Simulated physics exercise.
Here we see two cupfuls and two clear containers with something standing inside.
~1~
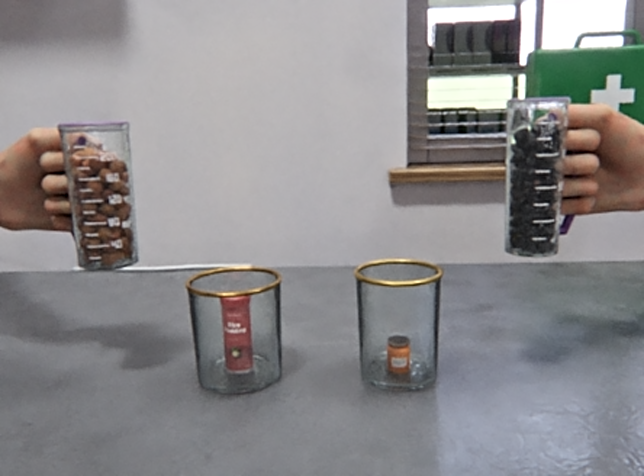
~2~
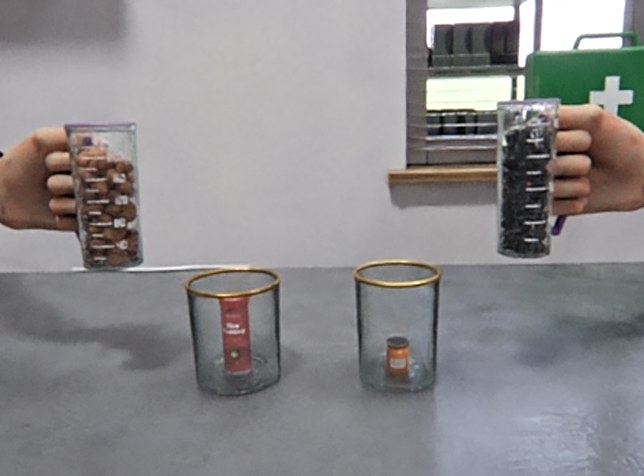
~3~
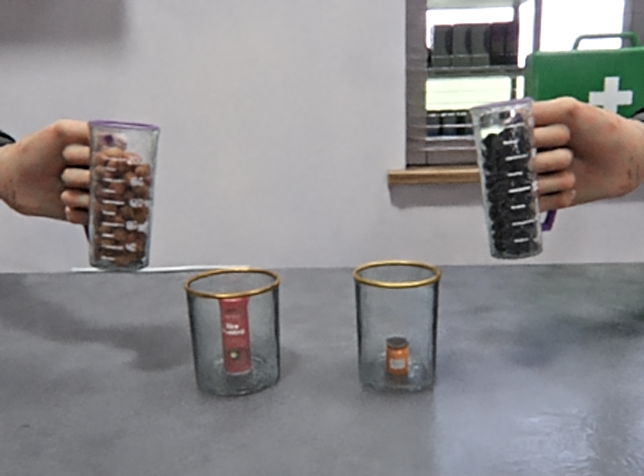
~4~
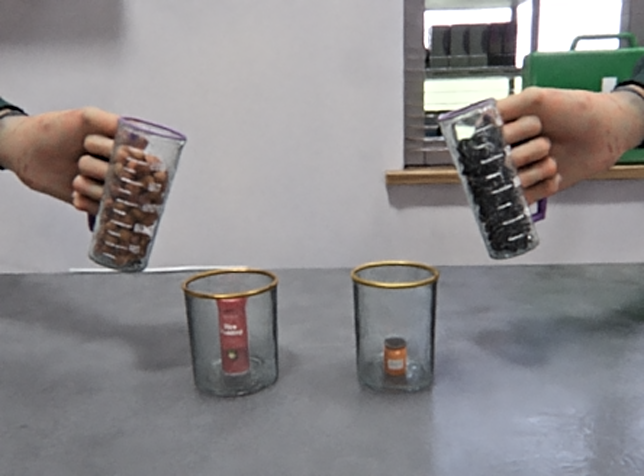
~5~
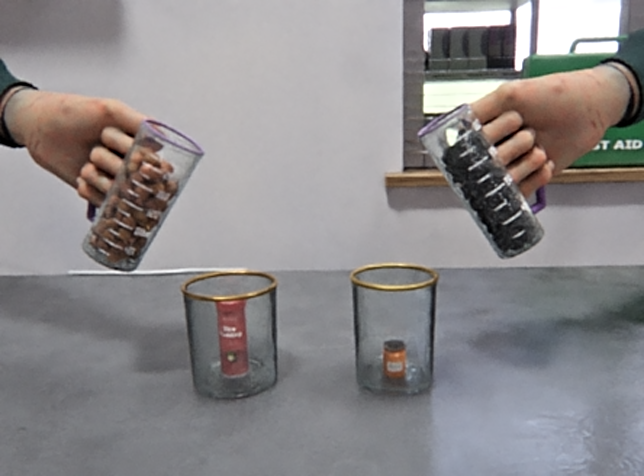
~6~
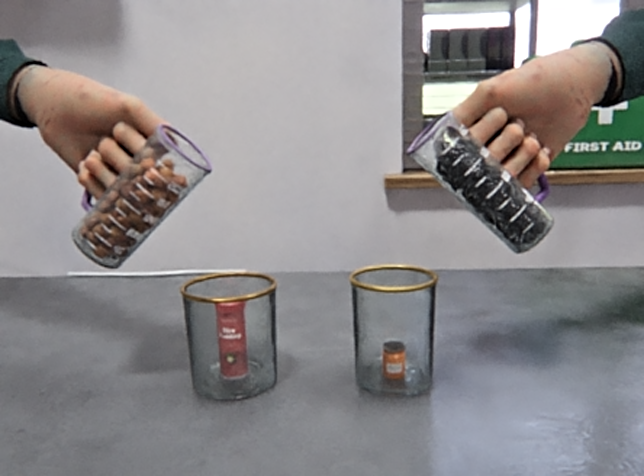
Two hands held up clear cups, one of brown nuts and one of black beans, then moved them inward and tilted them toward each other above two gold-rimmed glasses holding small containers.
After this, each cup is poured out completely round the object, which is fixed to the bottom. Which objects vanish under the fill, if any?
Left side top exposed; right side fully covered.
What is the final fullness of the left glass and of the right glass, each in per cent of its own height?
I'd put the left at close to 60 and the right at close to 50.
Then, 0.44 s after the last picture, left glass empty, all of its cupful still in the cup; right glass empty, all of its cupful still in the cup.
Then, 0.82 s after the last picture, left glass nearly empty, about two thirds of its cupful still in the cup; right glass nearly empty, most of its cupful still in the cup.
Then, 1.14 s after the last picture, left glass half full, none of its cupful still in the cup, a few pieces on the table; right glass half full, none of its cupful still in the cup.
At rest, left glass two thirds full (surface near (232, 323)), a few pieces on the table; right glass half full (surface near (394, 326)), nothing beside it; the left thing is still showing; the right thing is covered.
